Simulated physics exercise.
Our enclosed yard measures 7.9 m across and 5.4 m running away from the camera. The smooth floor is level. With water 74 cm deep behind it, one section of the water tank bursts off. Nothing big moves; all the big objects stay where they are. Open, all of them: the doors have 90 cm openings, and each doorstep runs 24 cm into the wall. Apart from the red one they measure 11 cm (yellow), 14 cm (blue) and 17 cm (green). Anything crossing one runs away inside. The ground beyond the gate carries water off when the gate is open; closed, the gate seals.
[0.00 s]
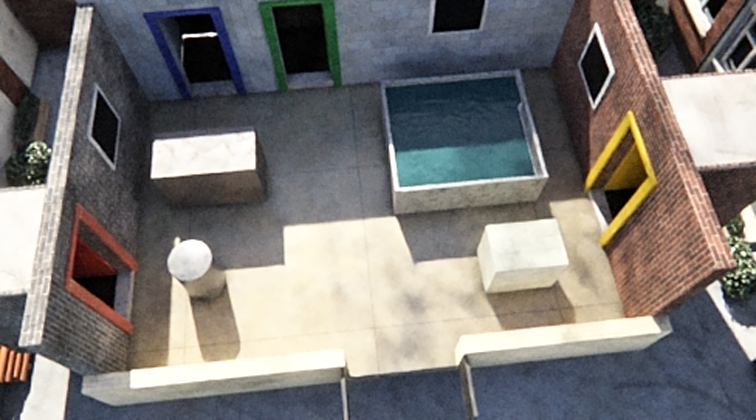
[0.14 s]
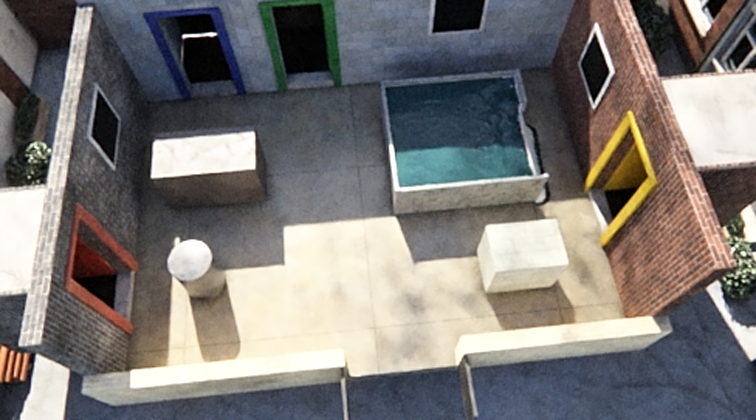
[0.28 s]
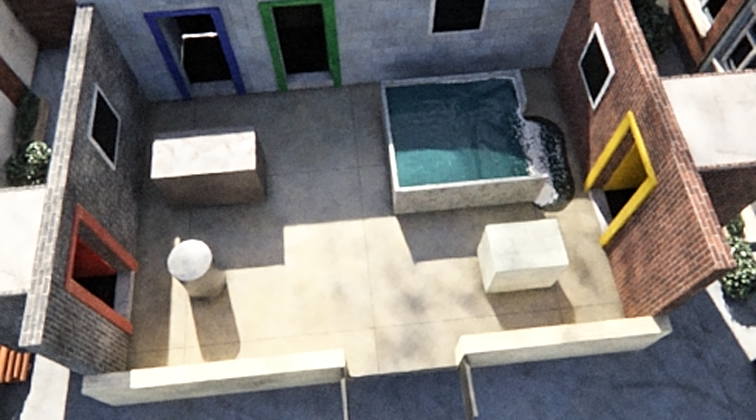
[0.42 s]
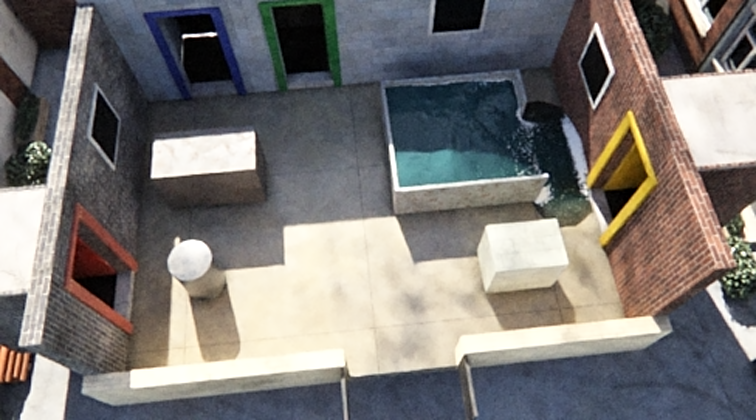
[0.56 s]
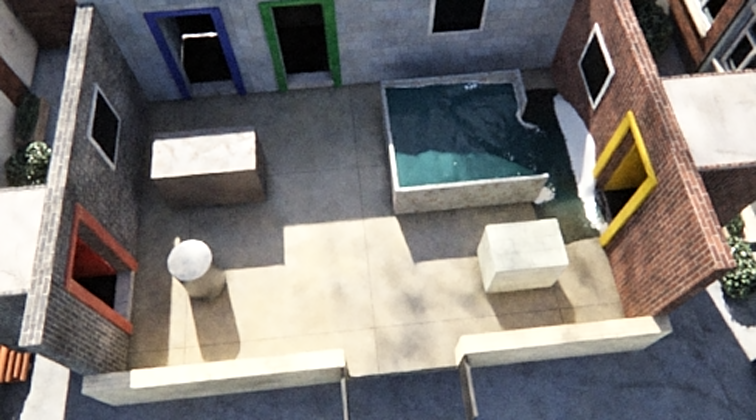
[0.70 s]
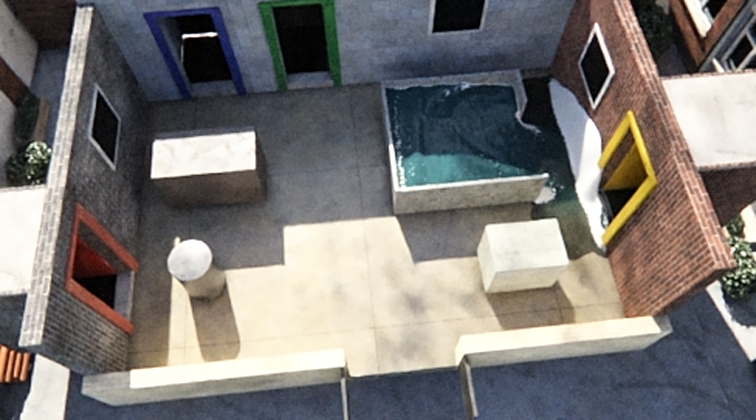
Water bursting through the right side of a raised tank, spreading across the yard floor and surging against the brick wall beside the yellow door.
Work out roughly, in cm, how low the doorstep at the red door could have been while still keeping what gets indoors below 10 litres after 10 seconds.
No lower than about 12.5 cm.
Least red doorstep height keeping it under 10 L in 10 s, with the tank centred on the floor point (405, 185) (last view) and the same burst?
A minimum of about 11.0 cm.
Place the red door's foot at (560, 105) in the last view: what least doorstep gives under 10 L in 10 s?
It needs roughly 29 cm.
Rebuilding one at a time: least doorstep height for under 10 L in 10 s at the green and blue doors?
You'd want some 7.0 cm at green and some 11.0 cm at blue.
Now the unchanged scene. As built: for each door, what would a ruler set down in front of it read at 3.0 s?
In cm: Red 0, yellow 22, blue 0, green 11.
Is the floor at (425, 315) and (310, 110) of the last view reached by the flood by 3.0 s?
In that order: Under water, under water.
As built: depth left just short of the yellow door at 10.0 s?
Depth: Near 11.0 cm.
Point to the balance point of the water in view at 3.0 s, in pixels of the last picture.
The centre of all the water is around (487, 174).
After 1.4 s water covers 15 % of the floor, deepest (59 cm) near (572, 167); it has not reached the red door.
After 3.0 s water covers 40 % of the floor, deepest (41 cm) near (545, 74); it has not reached the red door.
After 10.0 s water covers 95 % of the floor, deepest (12 cm) near (587, 336); 10 cm at the red door, 16 litres in over its 11 cm doorstep.
At the red door as built, the water arrived by 5.0 s and peaked near 16 cm at 6.4 s.
Run again over the same 10 s with other heights there, 13 litres in over 11.5 cm, 7 litres over 13.5 cm. The limit of 10 litres is kept from about 12.5 cm up.
